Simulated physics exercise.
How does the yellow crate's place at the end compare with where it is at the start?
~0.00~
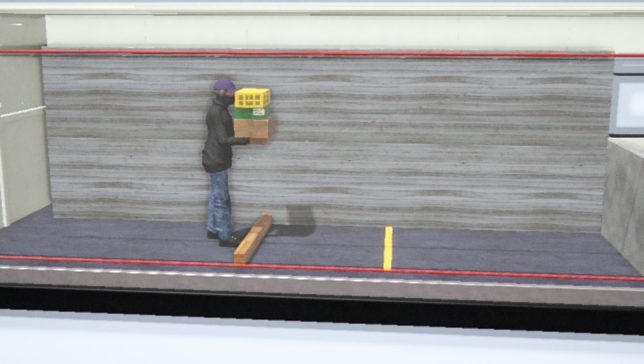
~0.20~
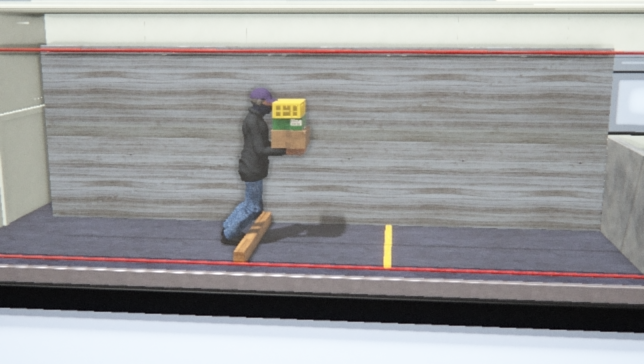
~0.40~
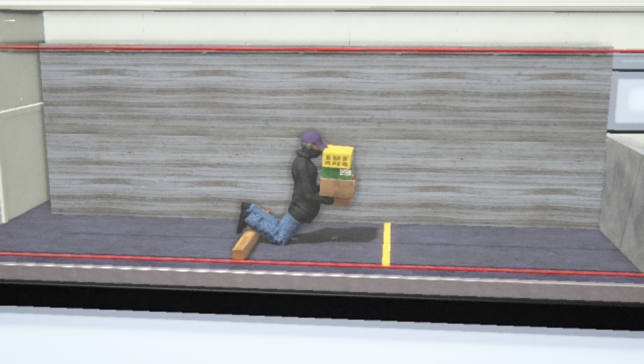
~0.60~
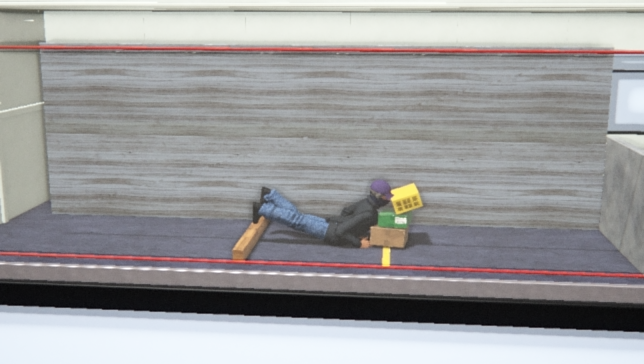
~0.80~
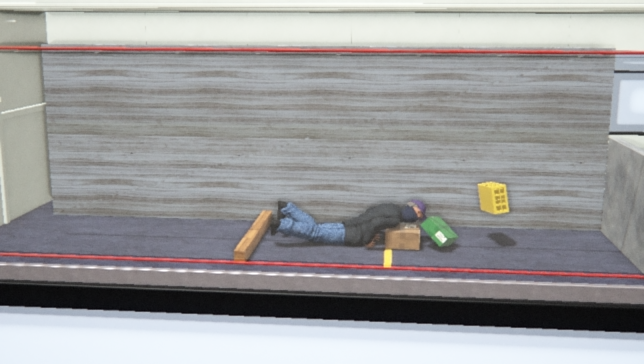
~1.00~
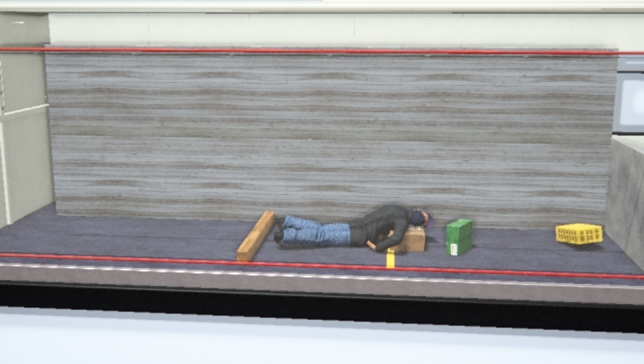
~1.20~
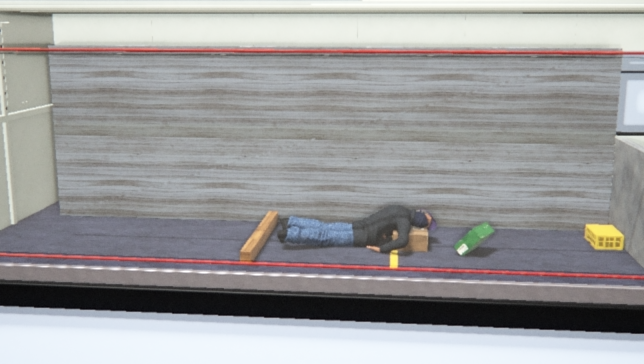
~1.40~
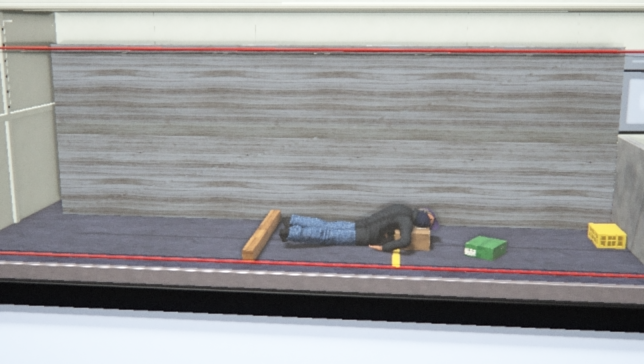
At the start it sits on top of the stack held by the standing person, to the left of the yellow line. By the end it rests on the floor near the right-hand wall, well past the line and apart from the other boxes.
